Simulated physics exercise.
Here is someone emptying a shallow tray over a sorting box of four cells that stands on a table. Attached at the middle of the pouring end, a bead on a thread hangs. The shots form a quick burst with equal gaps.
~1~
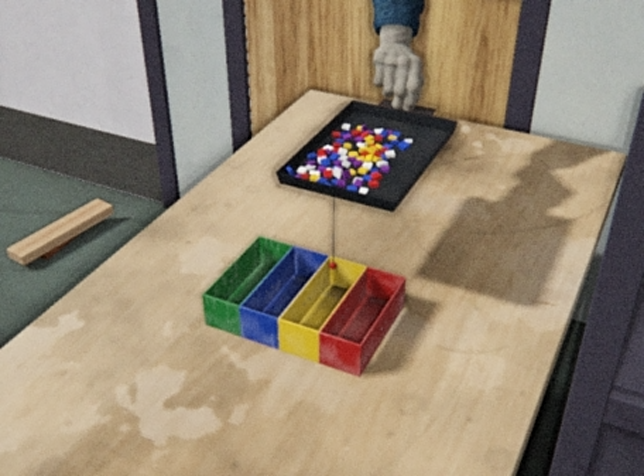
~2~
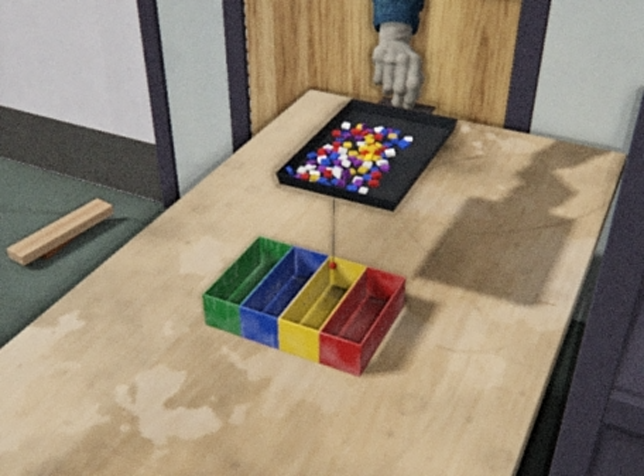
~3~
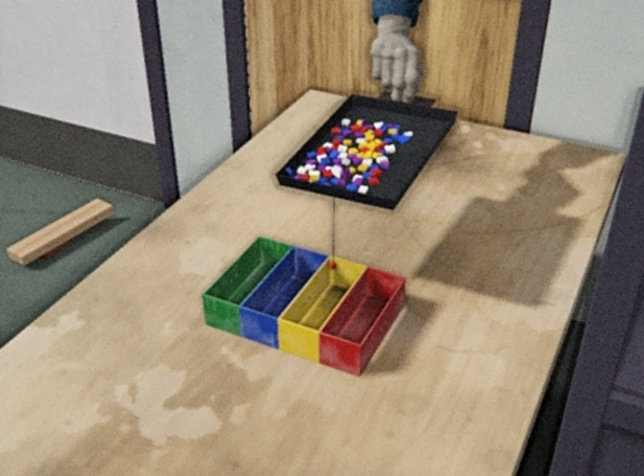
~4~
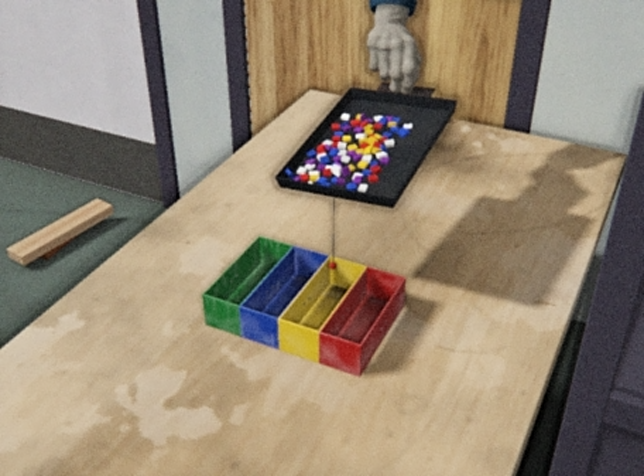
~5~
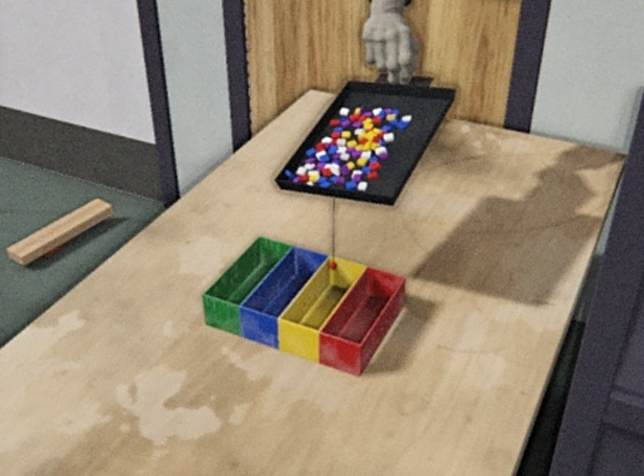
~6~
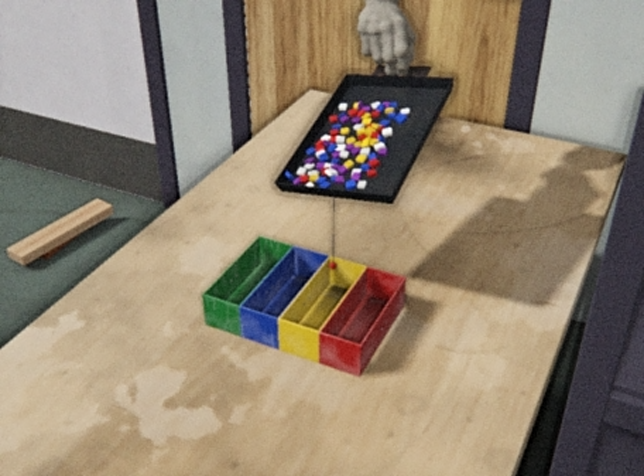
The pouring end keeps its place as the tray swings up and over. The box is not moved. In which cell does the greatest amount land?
In the blue cell.
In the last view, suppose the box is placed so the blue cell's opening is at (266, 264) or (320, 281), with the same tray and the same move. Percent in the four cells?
Estimate: 100 % first, 90 % second.
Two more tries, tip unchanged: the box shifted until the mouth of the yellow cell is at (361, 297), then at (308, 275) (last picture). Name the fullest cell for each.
First try: The cell in green. Second try: That blue cell.
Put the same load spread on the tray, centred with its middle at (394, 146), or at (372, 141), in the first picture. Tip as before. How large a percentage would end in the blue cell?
Roughly 60 % and then 60 %.
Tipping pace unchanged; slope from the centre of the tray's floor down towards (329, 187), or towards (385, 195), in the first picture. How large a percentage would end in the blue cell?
The first comes to 50 %, while the second comes to 0 %.
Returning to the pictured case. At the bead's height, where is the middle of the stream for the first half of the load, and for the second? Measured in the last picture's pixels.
(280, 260), then (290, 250).
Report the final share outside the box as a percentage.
I'd put it close to 0 per cent.
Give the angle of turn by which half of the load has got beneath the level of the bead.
Around 100°, give or take.
Shortly afterwards, tray tipped steeply; the whole lot on the tray.
Next, tray tipped right over; near half on the tray; a little in the green cell; a little in the blue cell; only a few in the yellow cell; near a quarter falling or outside the box.
Some moments later, tray tipped past a quarter turn; near two thirds in the blue cell; near a third in the green cell; only a few in the yellow cell; only a few falling or outside the box.
In the end, tray tipped past a quarter turn; near two thirds in the blue cell; near a third in the green cell; only a few in the yellow cell; none at all in the red cell; only a few outside the box.
